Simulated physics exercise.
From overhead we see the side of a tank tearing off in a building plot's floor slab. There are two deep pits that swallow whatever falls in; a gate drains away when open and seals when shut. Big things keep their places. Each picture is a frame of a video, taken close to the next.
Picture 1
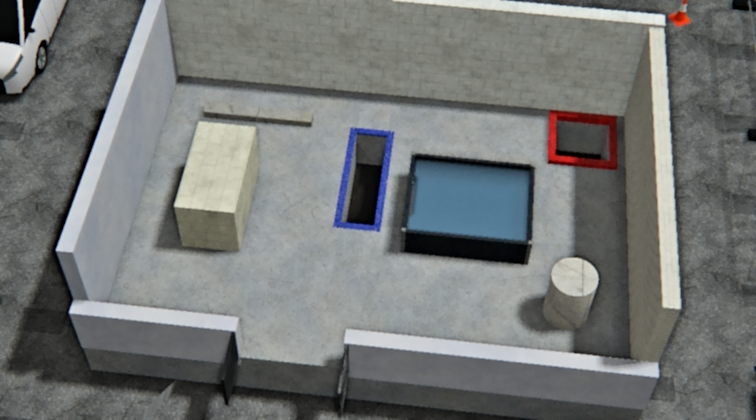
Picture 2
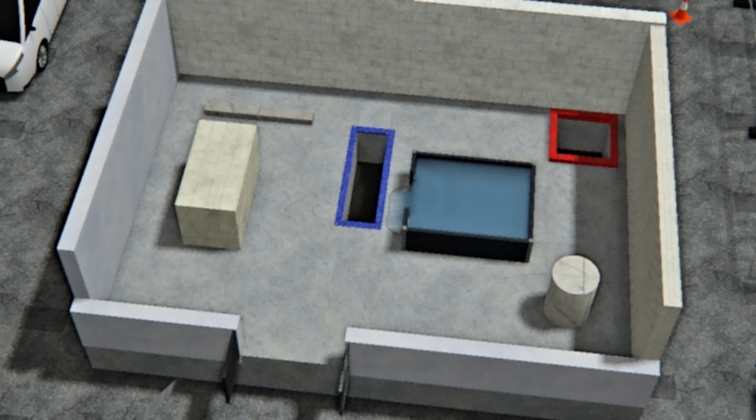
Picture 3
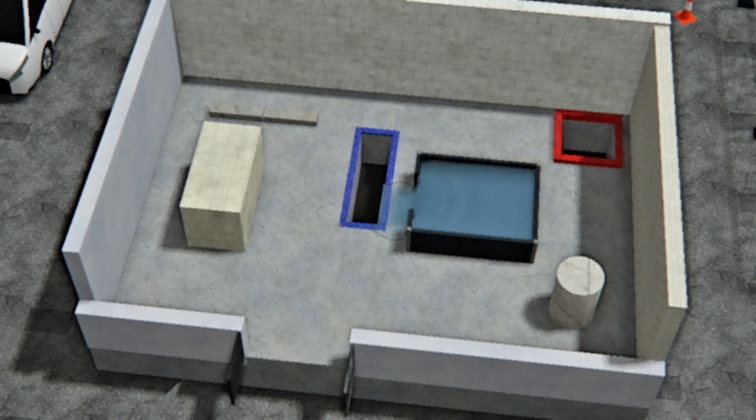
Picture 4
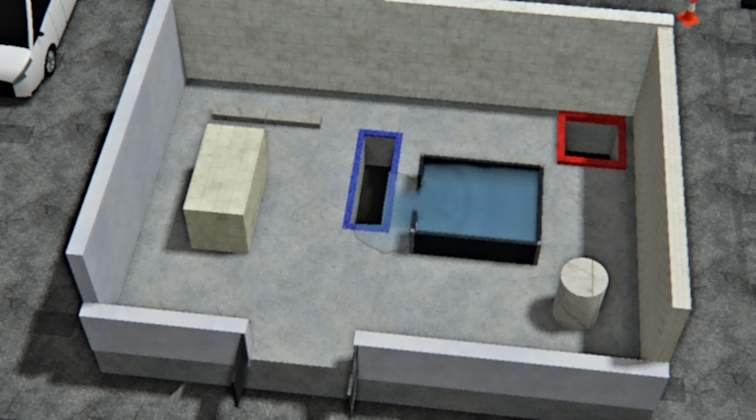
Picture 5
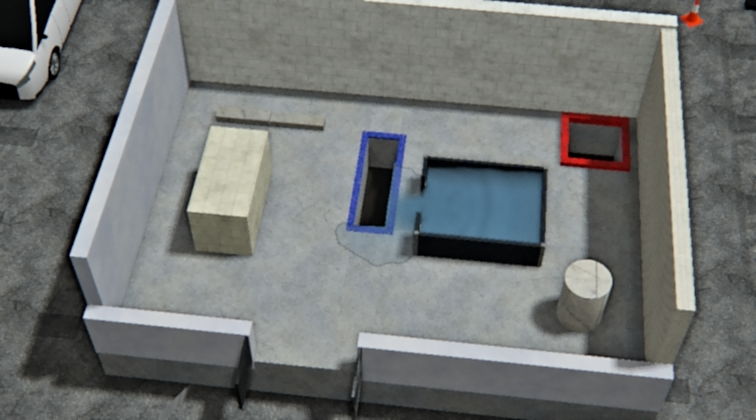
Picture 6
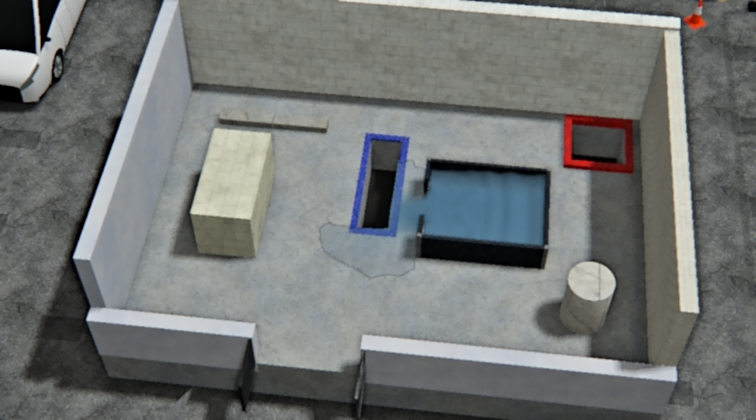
Water pours from the left side of a dark-walled tank and spreads across the grey floor.
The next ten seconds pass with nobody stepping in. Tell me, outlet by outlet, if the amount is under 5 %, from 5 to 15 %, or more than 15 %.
In the end gate: Smaller than five per cent; blue pit: Greater than fifteen per cent; red pit: Smaller than five per cent.
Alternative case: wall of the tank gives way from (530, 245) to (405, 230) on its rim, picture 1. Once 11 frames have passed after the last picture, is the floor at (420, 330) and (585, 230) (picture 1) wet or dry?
Result, in sequence: Inundated; untouched by the flood.
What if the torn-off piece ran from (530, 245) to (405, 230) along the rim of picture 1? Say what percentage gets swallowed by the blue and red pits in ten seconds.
Per cent: Blue 2, red 0.
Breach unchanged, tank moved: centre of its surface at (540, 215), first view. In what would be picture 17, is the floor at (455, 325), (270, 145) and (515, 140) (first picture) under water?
Outcome, in sequence: Unwetted, unwetted, unwetted.
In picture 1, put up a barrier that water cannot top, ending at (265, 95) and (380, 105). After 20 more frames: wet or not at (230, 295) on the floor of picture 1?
My call: Swamped.
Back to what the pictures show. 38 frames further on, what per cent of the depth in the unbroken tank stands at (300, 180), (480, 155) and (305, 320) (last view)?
Roughly 2, 0 and 2 per cent, in turn.
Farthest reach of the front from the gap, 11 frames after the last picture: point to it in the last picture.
About (223, 286).
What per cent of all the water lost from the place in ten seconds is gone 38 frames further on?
Near 80 in a hundred, I reckon.
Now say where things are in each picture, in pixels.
The first frame shows the water tank at (470, 200) is whole and still.
In the second frame, water pours out at (410, 205) and has run to (396, 230).
In the third frame, water pours out at (415, 207) and has run to (379, 229).
In the fourth frame, water pours out at (418, 208) and has run to (360, 232).
In the fifth frame, the front is at (345, 241), out from the gap at (422, 209).
In the sixth frame, the front is at (330, 238), out from the gap at (425, 212).
A moment on, water covers 5 % of the floor; the gate 0 %, the blue pit 17 %, the red pit 0 %.
Next, water covers 10 % of the floor; the gate 0 %, the blue pit 29 %, the red pit 0 %.
Then, water covers 10 % of the floor; the gate 0 %, the blue pit 41 %, the red pit 0 %.
Later, water covers 10 % of the floor; the gate 1 %, the blue pit 56 %, the red pit 0 %.
In the end, water covers 20 % of the floor; the gate 1 %, the blue pit 67 %, the red pit 0 %.
